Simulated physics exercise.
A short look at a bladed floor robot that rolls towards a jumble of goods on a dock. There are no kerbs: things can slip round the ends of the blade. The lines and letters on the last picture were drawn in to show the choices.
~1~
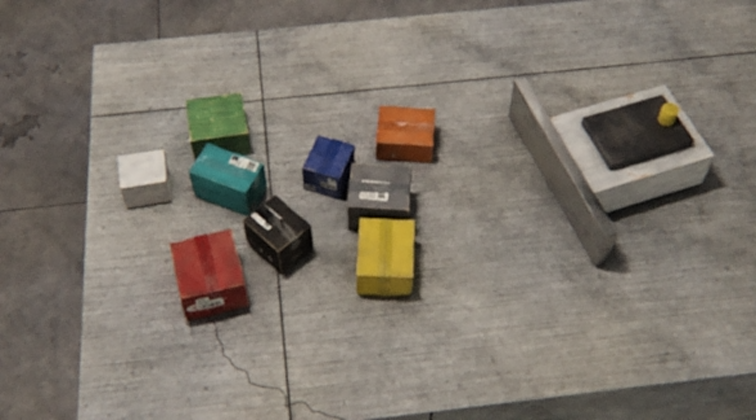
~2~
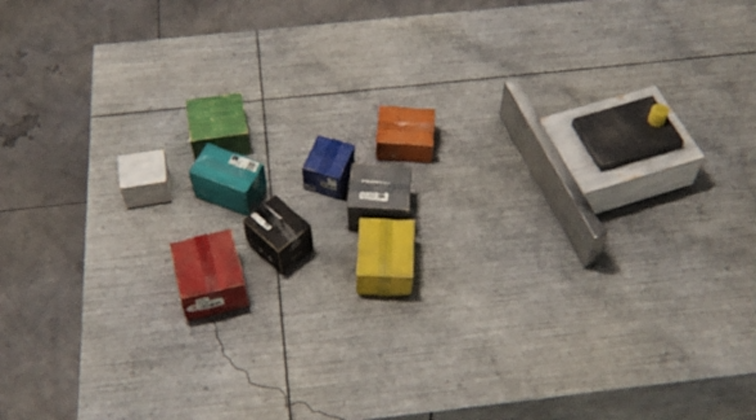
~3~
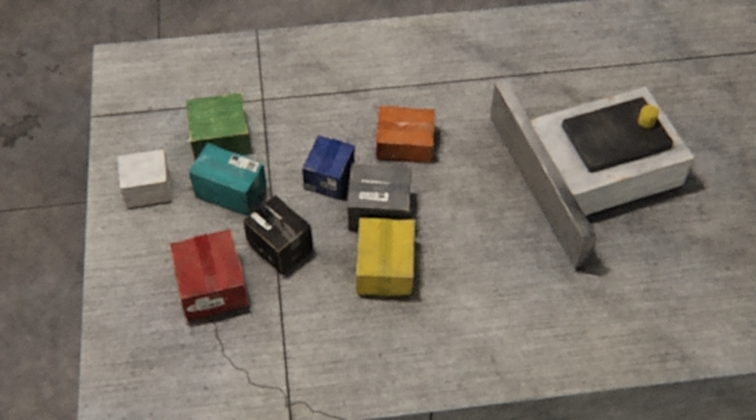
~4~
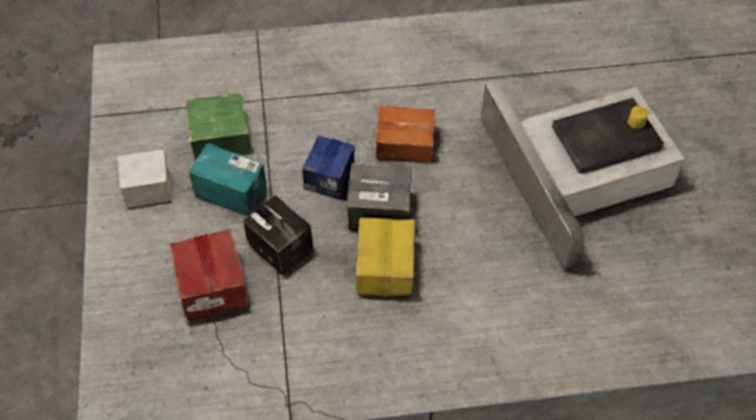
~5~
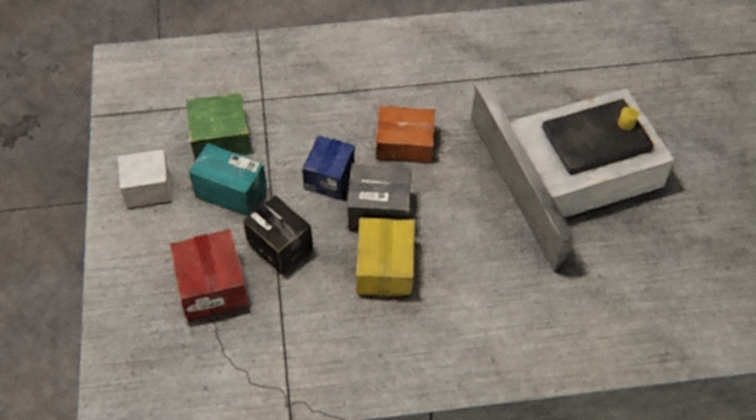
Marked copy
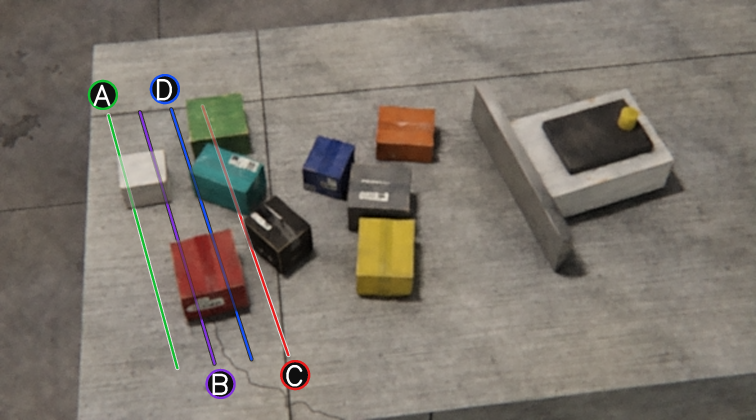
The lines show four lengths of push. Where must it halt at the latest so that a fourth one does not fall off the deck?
Stop at B.
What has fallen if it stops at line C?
The white crate.
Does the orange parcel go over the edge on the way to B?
No.
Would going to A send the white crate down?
Yes.
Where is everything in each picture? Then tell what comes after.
The first picture shows orange parcel (406, 135); grey parcel (379, 199); green crate (219, 127).
The second picture shows robot (621, 133); white crate (145, 179).
The third picture shows robot (611, 134); blue parcel (330, 167).
The fourth picture shows robot (601, 135); black parcel (279, 235).
The fifth picture shows robot (591, 136); orange parcel (406, 135); grey parcel (379, 199); green crate (219, 127).
On the marked copy, A at (140, 231); B at (174, 228); C at (242, 220); D at (208, 224).
Taking B. A third of the way, robot (468, 149); orange parcel (339, 151); grey parcel (361, 208).
Two thirds of the way, robot (345, 161); white crate (94, 178); turquoise parcel (134, 195).
When it is over, robot (247, 171); turquoise parcel over the edge; white crate over the edge; two fallen.
As for the rest, A drops five; C is within the limit but short; D is within the limit but short.
